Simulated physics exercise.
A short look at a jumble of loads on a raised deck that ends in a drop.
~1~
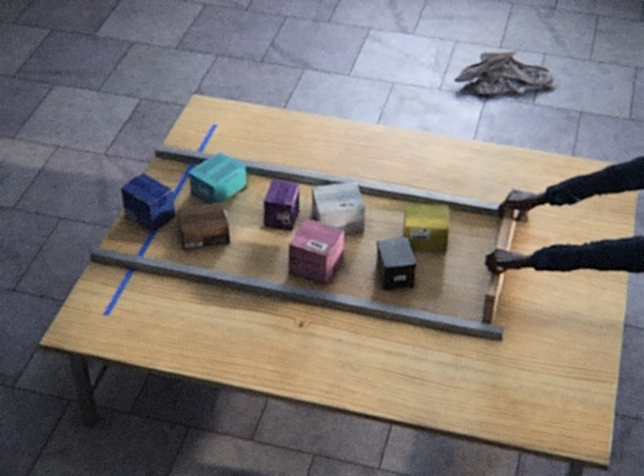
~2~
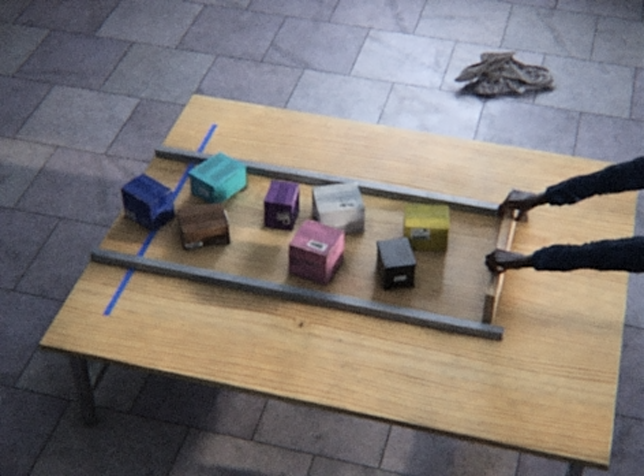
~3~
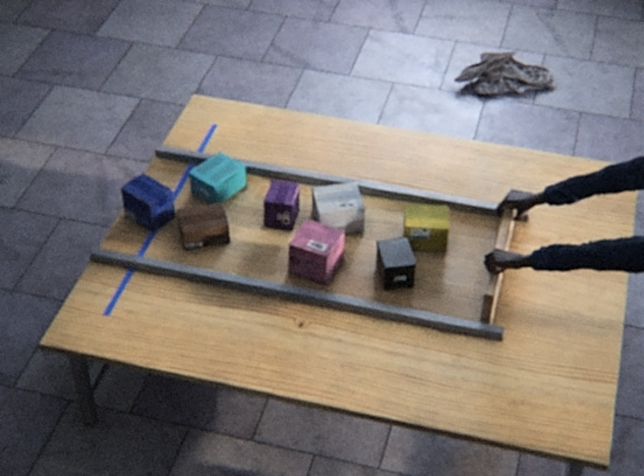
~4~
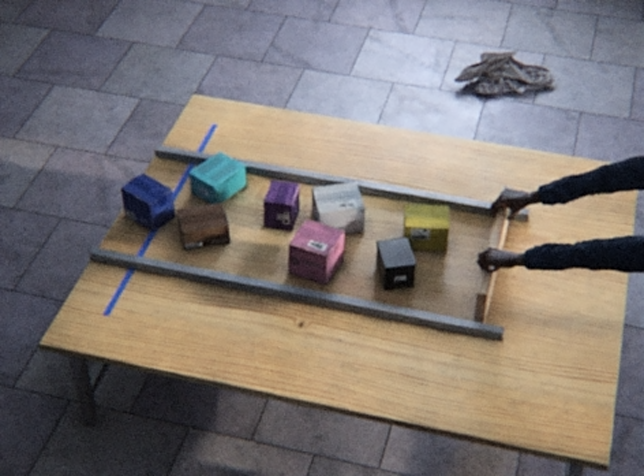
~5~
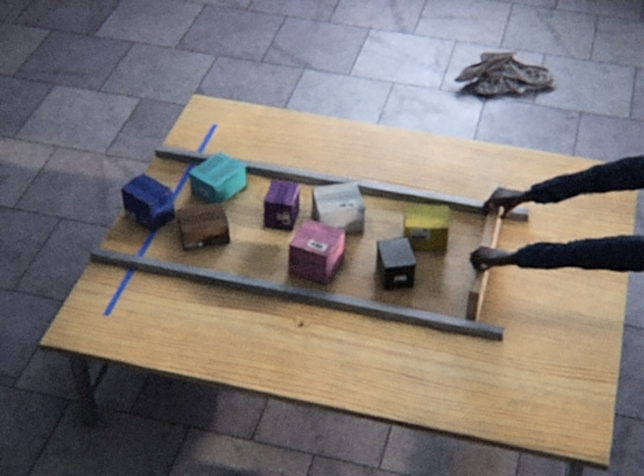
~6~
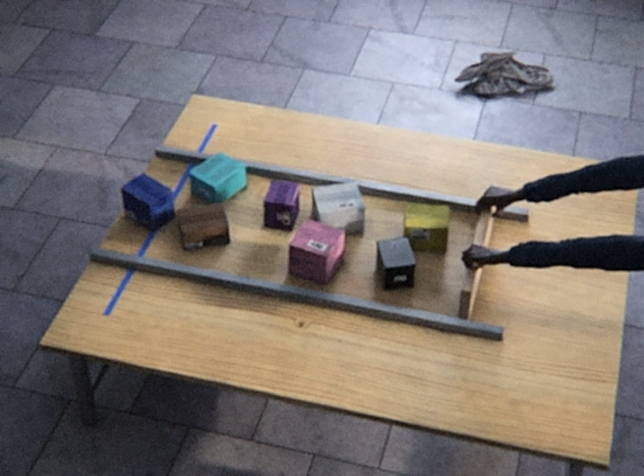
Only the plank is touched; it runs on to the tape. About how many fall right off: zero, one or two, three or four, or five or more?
The number that fall off is five or more.
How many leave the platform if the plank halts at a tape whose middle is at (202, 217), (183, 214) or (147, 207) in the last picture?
The counts: 4, 5 and 6.
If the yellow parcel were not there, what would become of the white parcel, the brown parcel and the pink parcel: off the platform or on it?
The white parcel remains up, the brown parcel is lost, the pink parcel falls.
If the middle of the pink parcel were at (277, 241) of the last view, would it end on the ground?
It is lost.
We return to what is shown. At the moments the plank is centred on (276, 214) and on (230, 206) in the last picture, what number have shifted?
The counts are 8 and 8.
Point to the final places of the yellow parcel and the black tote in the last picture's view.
Near (156, 178) and (142, 213).
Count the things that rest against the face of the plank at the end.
The number is 2.
Early on, none off yet; blue box at rest near (148, 202); turquoise tote at rest near (218, 179); brown parcel at rest near (204, 226).
Finally, the number that fall off is five or more; lost, white parcel, pink parcel, purple box, brown parcel, turquoise tote and blue box.
